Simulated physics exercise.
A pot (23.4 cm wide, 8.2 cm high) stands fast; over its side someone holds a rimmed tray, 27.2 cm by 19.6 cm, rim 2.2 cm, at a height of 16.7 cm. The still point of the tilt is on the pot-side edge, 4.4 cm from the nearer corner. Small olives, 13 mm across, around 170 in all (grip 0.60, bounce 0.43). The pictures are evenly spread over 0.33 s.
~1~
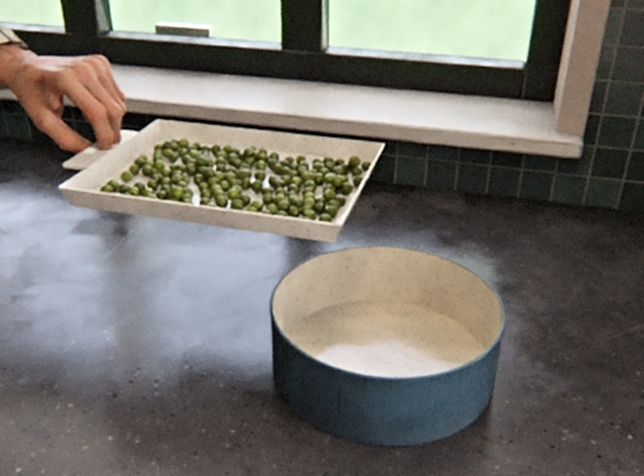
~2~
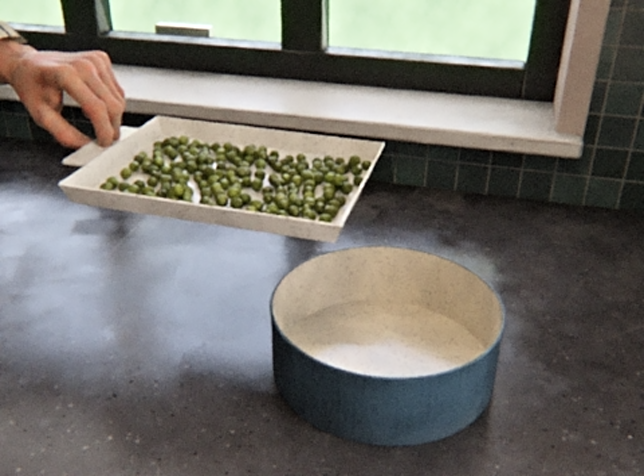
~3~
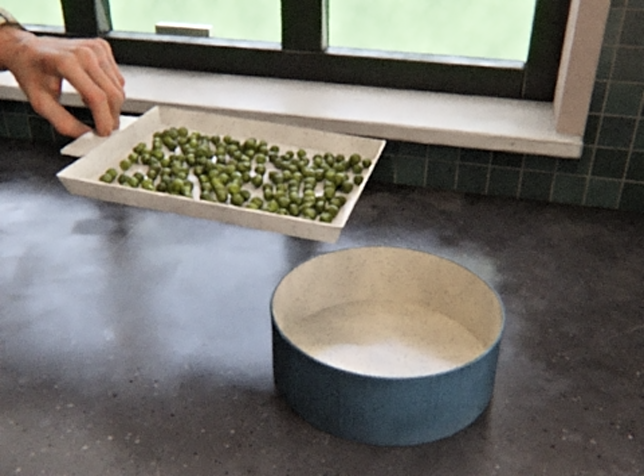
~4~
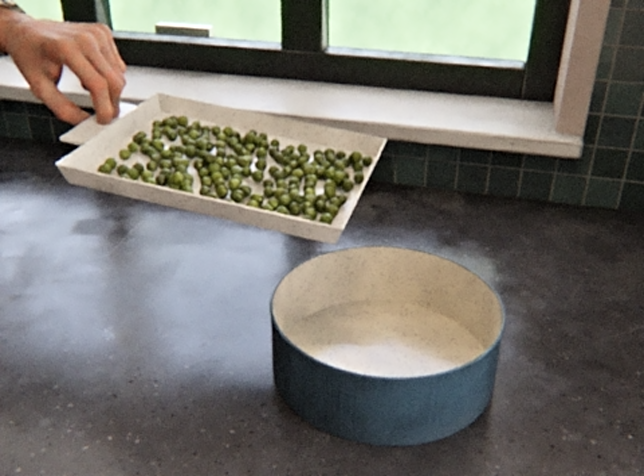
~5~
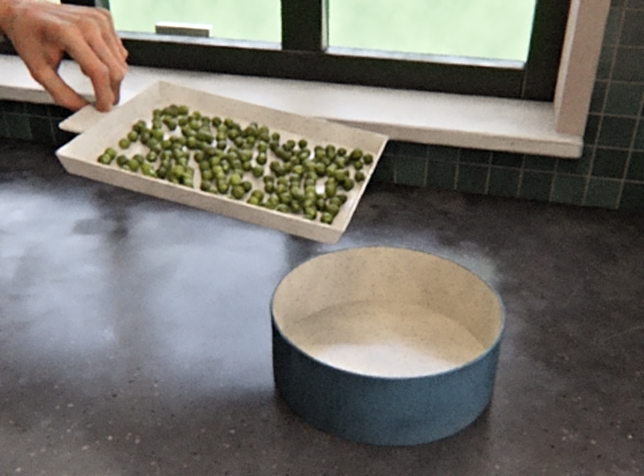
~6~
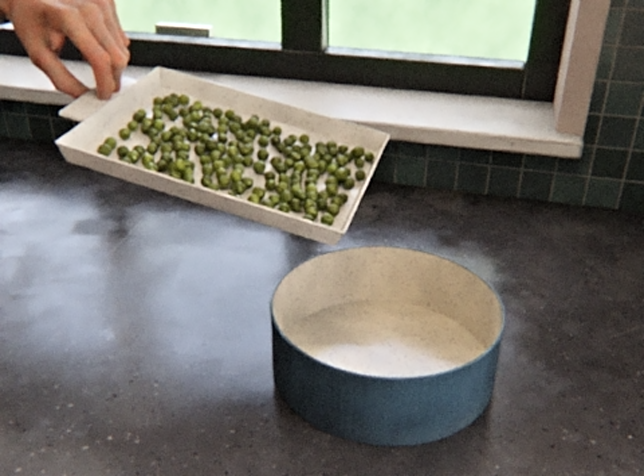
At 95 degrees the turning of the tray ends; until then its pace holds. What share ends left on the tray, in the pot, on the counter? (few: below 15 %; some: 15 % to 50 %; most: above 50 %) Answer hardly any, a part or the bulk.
Left on the tray: Hardly any; in the pot: The bulk; on the counter: Hardly any.
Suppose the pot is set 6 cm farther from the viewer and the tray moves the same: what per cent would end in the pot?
It would be near 65 per cent.
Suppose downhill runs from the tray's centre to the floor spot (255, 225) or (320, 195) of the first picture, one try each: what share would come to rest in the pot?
Some 70 and 85 per cent.
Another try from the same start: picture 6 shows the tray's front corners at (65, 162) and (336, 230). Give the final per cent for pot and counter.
Pot 80, counter 20.
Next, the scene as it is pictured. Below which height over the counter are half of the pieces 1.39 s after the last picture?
Roughly 26 cm.
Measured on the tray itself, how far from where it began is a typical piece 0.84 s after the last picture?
Roughly 4 cm.
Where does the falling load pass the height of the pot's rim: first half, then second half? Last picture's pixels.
First near (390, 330), later near (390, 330).
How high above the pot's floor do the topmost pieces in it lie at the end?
Roughly 3.5 cm.
Then, 0.84 s after the last picture, tilt 51 degrees; the tray holds 100 %, the pot 0 %.
Then, 1.39 s after the last picture, tilt 76 degrees; the tray holds 100 %, the pot 0 %.
Then, 2.01 s after the last picture, tilt 95 degrees; the tray holds 0 %, the pot 95 %.
In the end, tray 0 %, pot 100 %, counter 0 %.
